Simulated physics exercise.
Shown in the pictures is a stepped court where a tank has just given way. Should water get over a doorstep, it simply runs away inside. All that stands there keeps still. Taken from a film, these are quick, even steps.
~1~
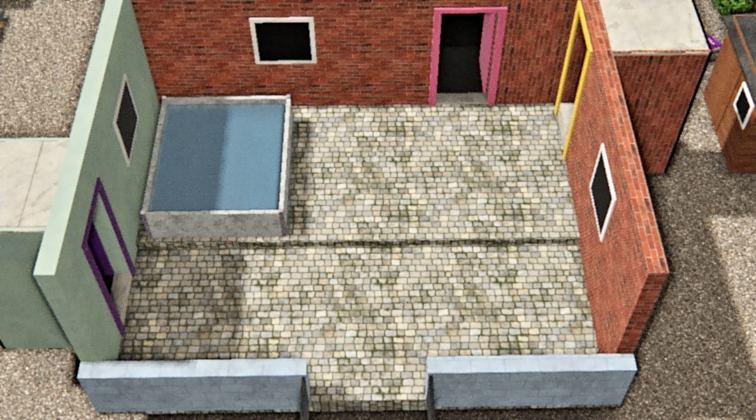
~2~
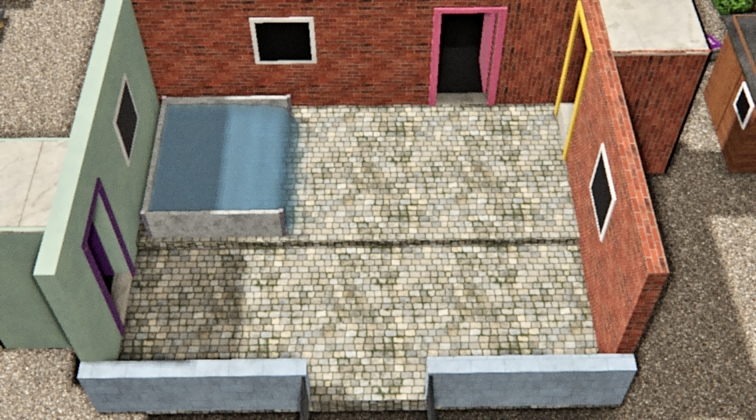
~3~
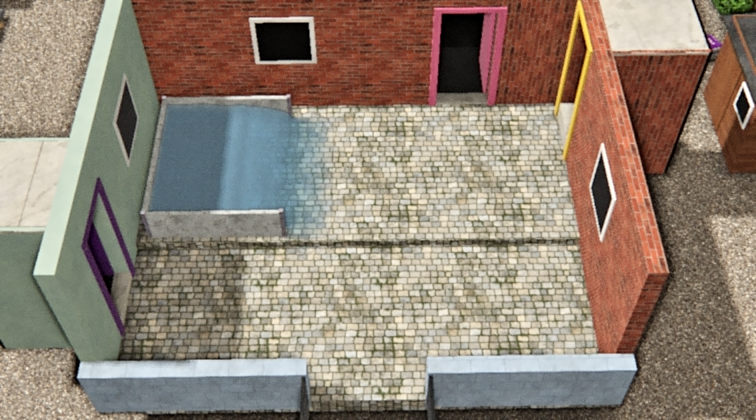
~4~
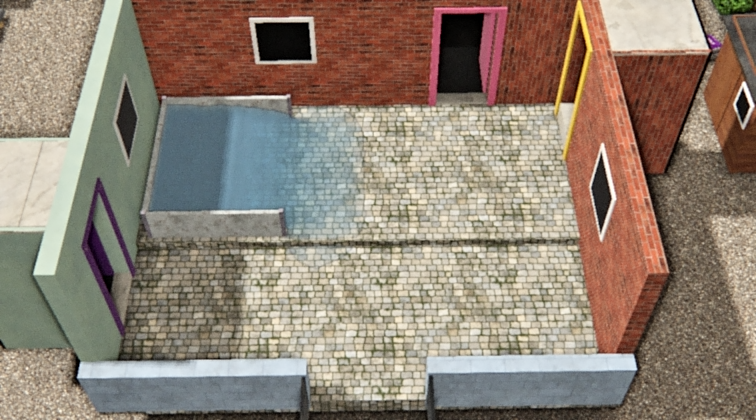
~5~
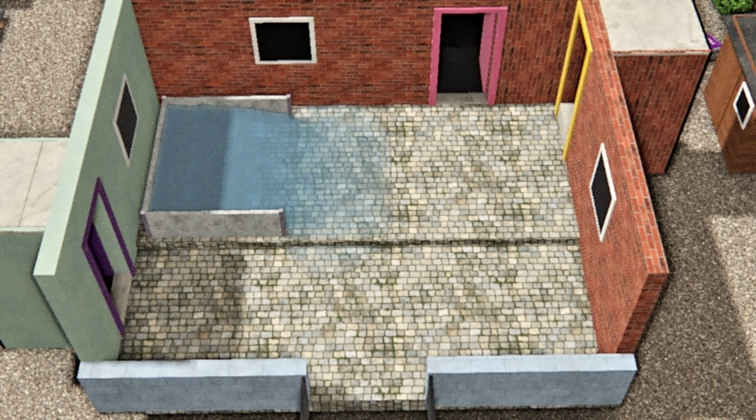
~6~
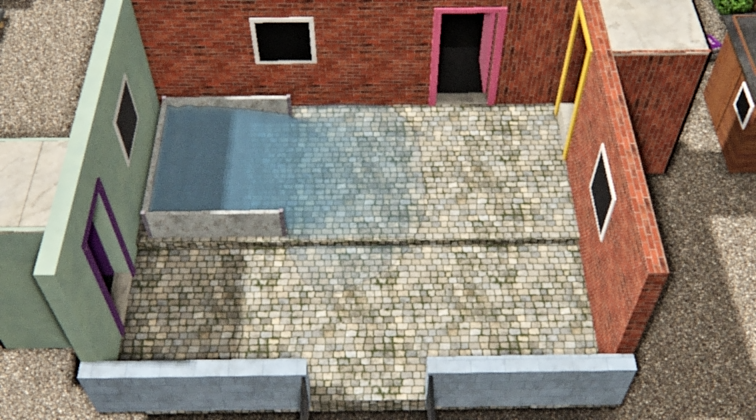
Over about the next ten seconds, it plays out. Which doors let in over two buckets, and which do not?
Here is how it goes: The purple door does not, the pink door does, the yellow door does not.
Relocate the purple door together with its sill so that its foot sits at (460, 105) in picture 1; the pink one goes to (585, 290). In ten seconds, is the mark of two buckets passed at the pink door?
In short: Pink lets more in.
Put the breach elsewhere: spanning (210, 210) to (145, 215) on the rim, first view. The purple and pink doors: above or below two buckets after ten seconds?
Result - purple door: Clears the line; pink door: Misses the line.
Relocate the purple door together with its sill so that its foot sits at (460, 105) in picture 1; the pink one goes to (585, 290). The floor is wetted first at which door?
The door marked purple, I'd say.
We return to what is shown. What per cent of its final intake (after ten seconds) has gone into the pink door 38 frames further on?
Some 75 per cent.
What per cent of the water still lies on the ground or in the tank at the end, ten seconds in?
Estimate: Close to 88 %.
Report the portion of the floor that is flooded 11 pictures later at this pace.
Estimate: Near 60 %.
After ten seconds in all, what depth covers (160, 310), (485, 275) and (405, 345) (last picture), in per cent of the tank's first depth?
Some 25, 20 and 20 in a hundred.
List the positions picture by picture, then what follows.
The water tank at (220, 155) is whole and still, in the first picture.
The front is at (293, 236), out from the gap at (285, 167), in the second picture.
Water pours out at (285, 169) and has run to (305, 247), in the third picture.
The front is at (336, 253), out from the gap at (285, 169), in the fourth picture.
Water pours out at (285, 170) and has run to (363, 256), in the fifth picture.
The front is at (413, 228), out from the gap at (285, 170), in the sixth picture.
A moment on, water covers 45 % of the floor; the purple door not reached, the pink door wet at the sill, nothing in, the yellow door not reached.
Next, water covers 60 % of the floor; the purple door not reached, the pink door under two buckets in, the yellow door wet at the sill, nothing in.
Then, water covers 65 % of the floor; the purple door not reached, the pink door under two buckets in, the yellow door wet at the sill, nothing in.
Later, water covers 75 % of the floor; the purple door not reached, the pink door over two buckets in, the yellow door wet at the sill, nothing in.
In the end, water covers 95 % of the floor; the purple door wet at the sill, nothing in, the pink door far over two buckets in, the yellow door wet at the sill, nothing in.
